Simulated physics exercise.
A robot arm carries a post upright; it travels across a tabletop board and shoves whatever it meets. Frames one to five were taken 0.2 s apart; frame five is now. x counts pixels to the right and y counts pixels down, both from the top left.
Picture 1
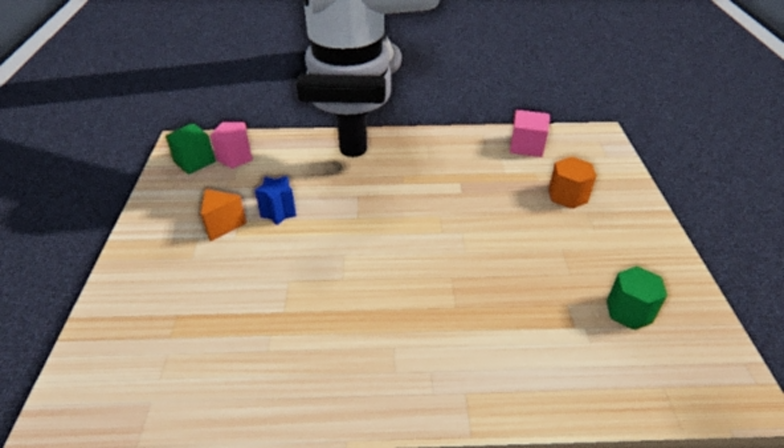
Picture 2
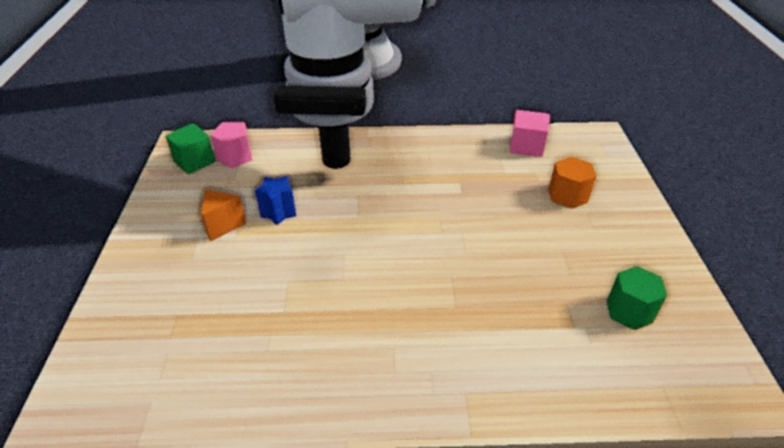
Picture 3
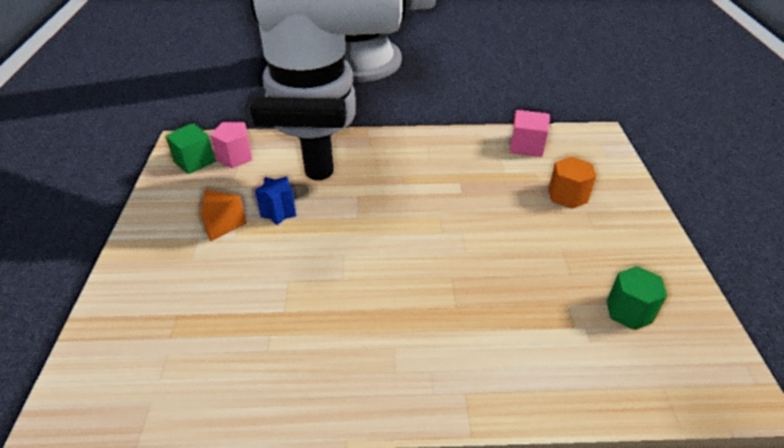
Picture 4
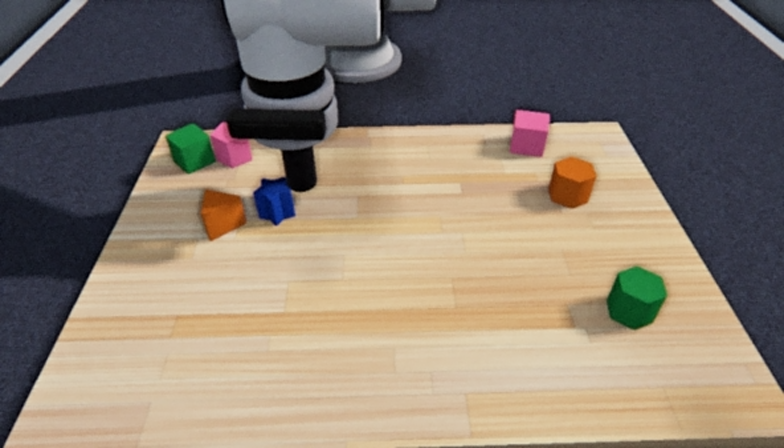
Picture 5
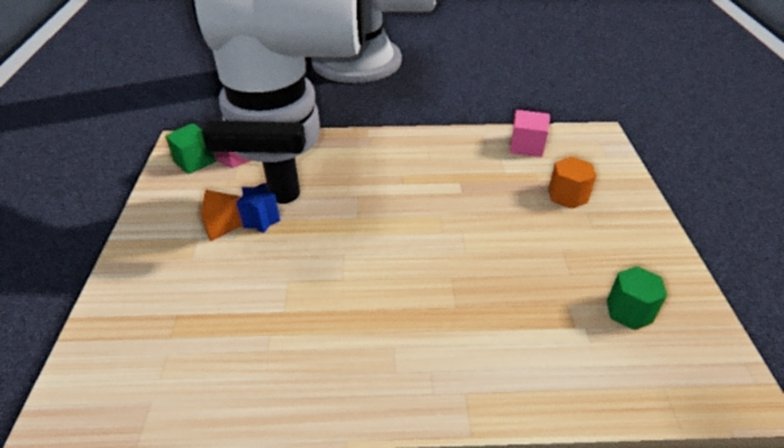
We see a robot arm with a black post move left and nearer over a wooden table of colored blocks, then push the blue star block a short way left, up against the orange triangular piece.
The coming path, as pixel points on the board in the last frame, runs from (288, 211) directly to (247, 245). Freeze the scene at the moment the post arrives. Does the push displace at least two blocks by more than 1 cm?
My answer is yes.
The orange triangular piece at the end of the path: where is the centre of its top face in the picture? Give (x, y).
It should be at (187, 212) by then.
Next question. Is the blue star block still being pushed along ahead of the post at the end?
Yes.
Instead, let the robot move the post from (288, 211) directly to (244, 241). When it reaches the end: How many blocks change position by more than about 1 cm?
Total: Two.
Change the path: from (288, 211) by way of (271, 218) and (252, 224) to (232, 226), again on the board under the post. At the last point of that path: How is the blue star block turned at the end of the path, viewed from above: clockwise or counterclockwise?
It spins anti-clockwise.
On the path given first. Halfway along, post at (264, 212); orange triangular piece at (197, 205), turned 30° clockwise; blue star block at (232, 211).
At the end, post at (243, 230); orange triangular piece at (187, 212), turned 85° clockwise; blue star block at (209, 229).
